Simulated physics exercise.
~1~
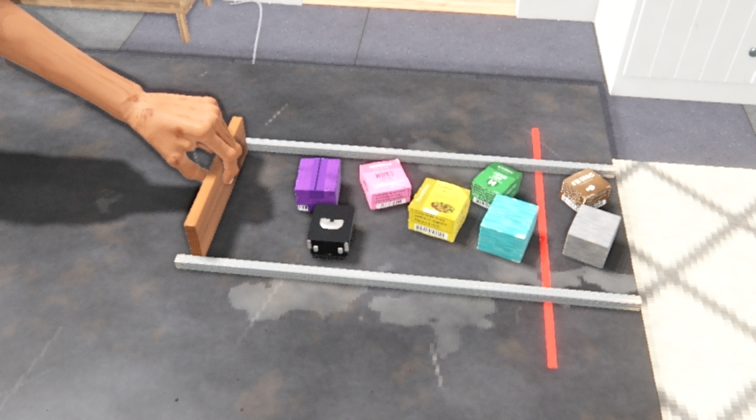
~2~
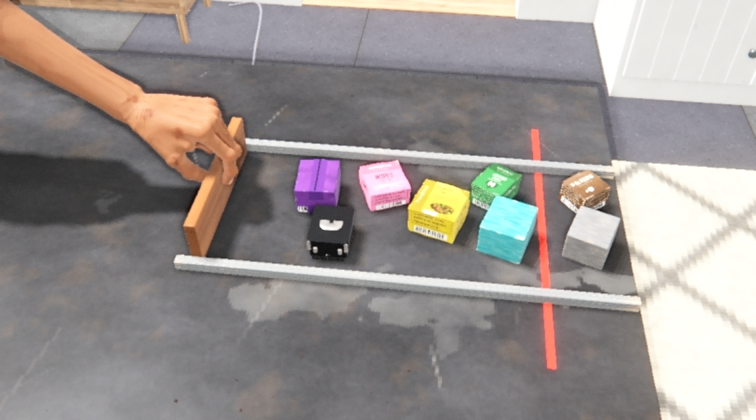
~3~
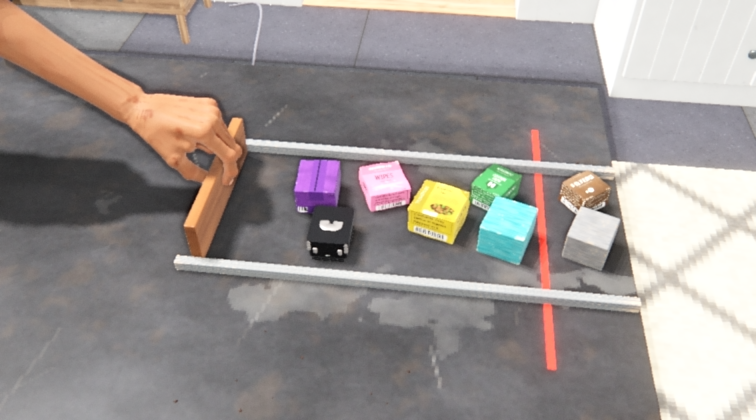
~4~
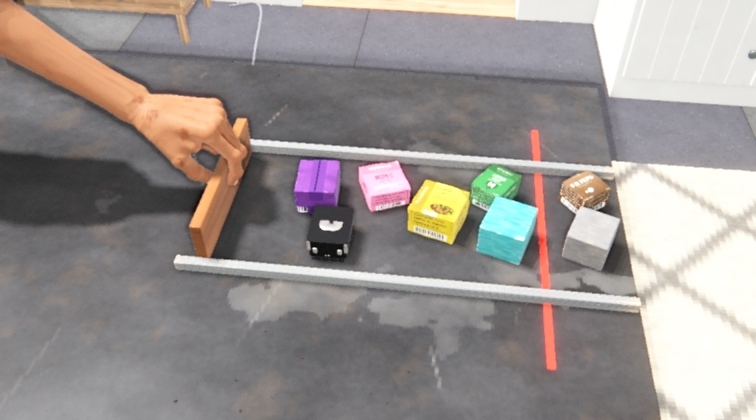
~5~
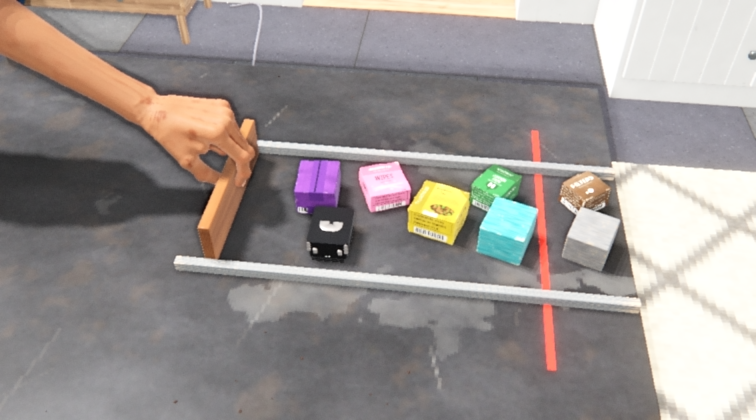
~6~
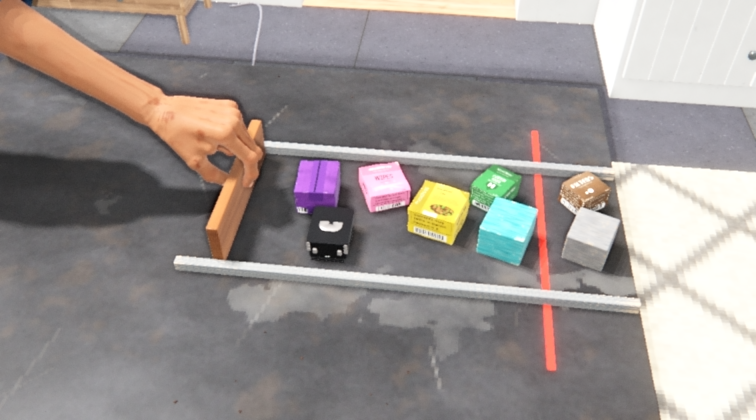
We see a hand holding a wooden board upright between two pale rails, with loose colourful boxes and blocks to its right and red tape across the floor. The hand slides the board slightly right, while the boxes stay put.
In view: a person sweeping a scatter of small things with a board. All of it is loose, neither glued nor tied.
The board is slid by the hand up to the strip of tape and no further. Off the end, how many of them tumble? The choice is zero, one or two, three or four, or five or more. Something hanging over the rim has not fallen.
Count them up and three or four have fallen.
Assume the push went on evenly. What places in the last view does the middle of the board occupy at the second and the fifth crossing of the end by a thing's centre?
The middle sits near (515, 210) at the first moment and near (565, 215) at the second.
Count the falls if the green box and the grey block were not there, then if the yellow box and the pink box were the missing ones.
First try 1, second try 2.
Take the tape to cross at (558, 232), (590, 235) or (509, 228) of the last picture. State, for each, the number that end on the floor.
In order: 3, 6 and 1.
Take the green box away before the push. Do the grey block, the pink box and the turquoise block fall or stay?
Well, the grey block winds up down, the pink box is still there, and the turquoise block is still there.
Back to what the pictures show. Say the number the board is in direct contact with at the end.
The count in contact is 2.
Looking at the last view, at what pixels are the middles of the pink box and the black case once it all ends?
You'll find the pink box at roughly (600, 187) and the black case at roughly (566, 255).
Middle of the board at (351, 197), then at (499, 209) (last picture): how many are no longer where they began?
That gives 4 for the first and 8 for the second.
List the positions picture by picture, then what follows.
Brown box (585, 191); grey block (592, 236); turquoise block (508, 228); board (219, 184); tape (543, 228), in the first frame.
Grey block (591, 237); green box (495, 188), in the second frame.
Turquoise block (507, 230); purple box (318, 187), in the third frame.
Brown box (585, 194); board (224, 186), in the fourth frame.
Grey block (591, 239); pink box (385, 186), in the fifth frame.
Brown box (584, 195); grey block (591, 239); turquoise block (507, 231); board (239, 187); tape (542, 230), in the sixth frame.
Soon after, none off yet; brown box at rest near (584, 195); grey block at rest near (591, 239); turquoise block at rest near (507, 231).
Then, none off yet; brown box moving near (591, 195); grey block moving near (603, 243); turquoise block moved about its own width near (548, 248).
At rest, the number that fall off is three or four; fallen, green box, grey block and brown box.
